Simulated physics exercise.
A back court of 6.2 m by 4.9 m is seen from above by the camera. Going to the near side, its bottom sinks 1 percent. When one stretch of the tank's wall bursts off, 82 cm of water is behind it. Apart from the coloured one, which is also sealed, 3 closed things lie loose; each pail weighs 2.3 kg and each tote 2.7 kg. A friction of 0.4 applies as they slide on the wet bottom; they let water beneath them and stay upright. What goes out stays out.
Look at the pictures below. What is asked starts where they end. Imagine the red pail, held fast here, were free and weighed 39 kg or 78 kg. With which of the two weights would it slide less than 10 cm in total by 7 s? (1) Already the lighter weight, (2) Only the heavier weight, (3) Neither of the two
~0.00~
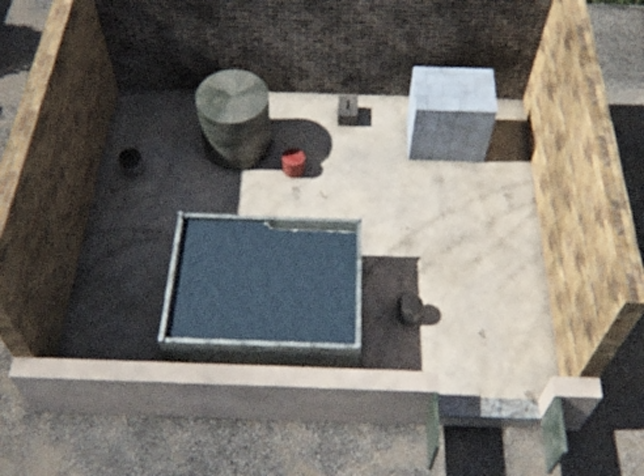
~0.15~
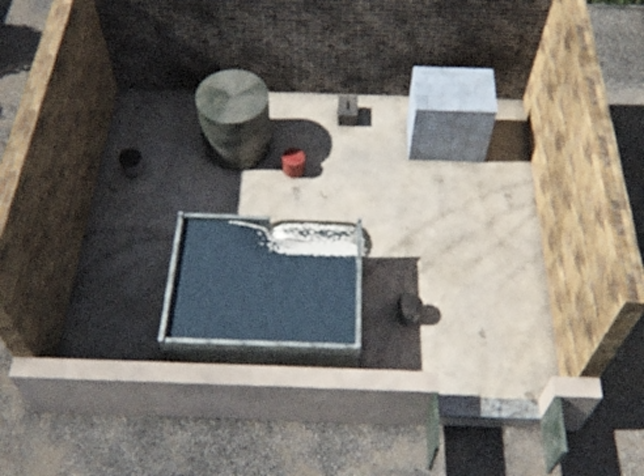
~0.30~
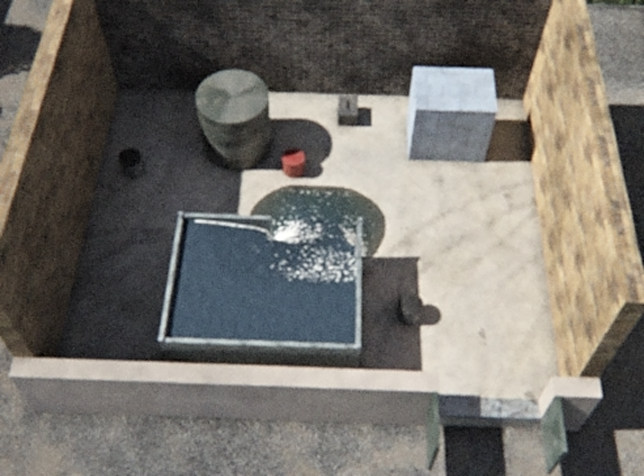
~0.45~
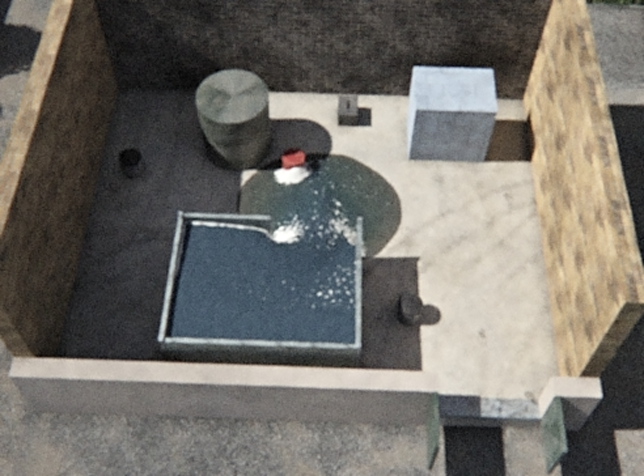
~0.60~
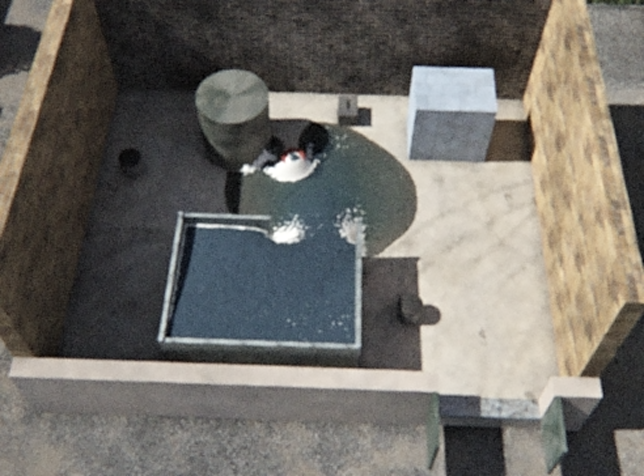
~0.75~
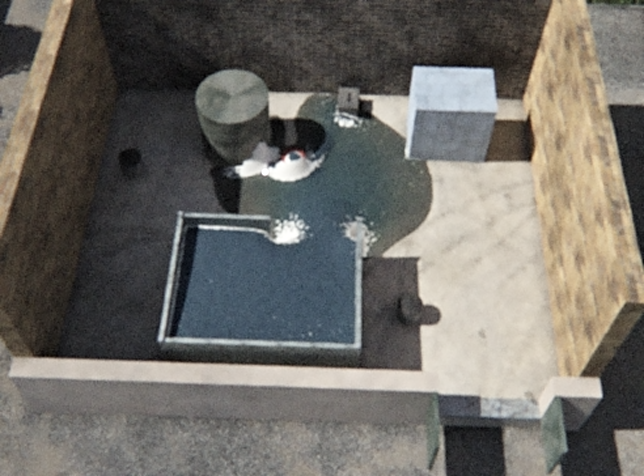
Only the heavier weight.
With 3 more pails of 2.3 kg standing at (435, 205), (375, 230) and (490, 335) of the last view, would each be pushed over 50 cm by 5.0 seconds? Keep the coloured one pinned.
Taking them one by one: Above the mark; above the mark; above the mark.
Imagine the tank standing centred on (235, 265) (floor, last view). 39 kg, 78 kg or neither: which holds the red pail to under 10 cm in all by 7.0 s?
In that case both masses fall short.
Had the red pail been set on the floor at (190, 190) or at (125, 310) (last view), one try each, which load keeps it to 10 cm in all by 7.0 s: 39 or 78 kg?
One by one: Lighter mass suffices; lighter mass suffices.
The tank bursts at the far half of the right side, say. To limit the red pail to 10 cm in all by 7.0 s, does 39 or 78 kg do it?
Under that change, the first option suffices.
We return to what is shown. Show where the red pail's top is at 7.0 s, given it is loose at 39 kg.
Roughly at pixel (293, 97).
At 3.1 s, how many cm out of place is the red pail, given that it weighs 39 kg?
Around 120 centimetres out of place.
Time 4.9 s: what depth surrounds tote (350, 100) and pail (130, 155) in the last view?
Depths: Near 17 cm, then near 9 cm.
After 1.4 s the red pail would be 49 cm from its start with 39 kg and 0 cm from its start with 78 kg; 17 cm of water round it then.
After 3.1 s the red pail would be 113 cm from its start with 39 kg and 0 cm from its start with 78 kg; 13 cm of water round it then.
After 4.9 s the red pail would be 113 cm from its start with 39 kg and 0 cm from its start with 78 kg; 16 cm of water round it then.
After 7.0 s the red pail would be 113 cm from its start with 39 kg and 0 cm from its start with 78 kg; 11 cm of water round it then.
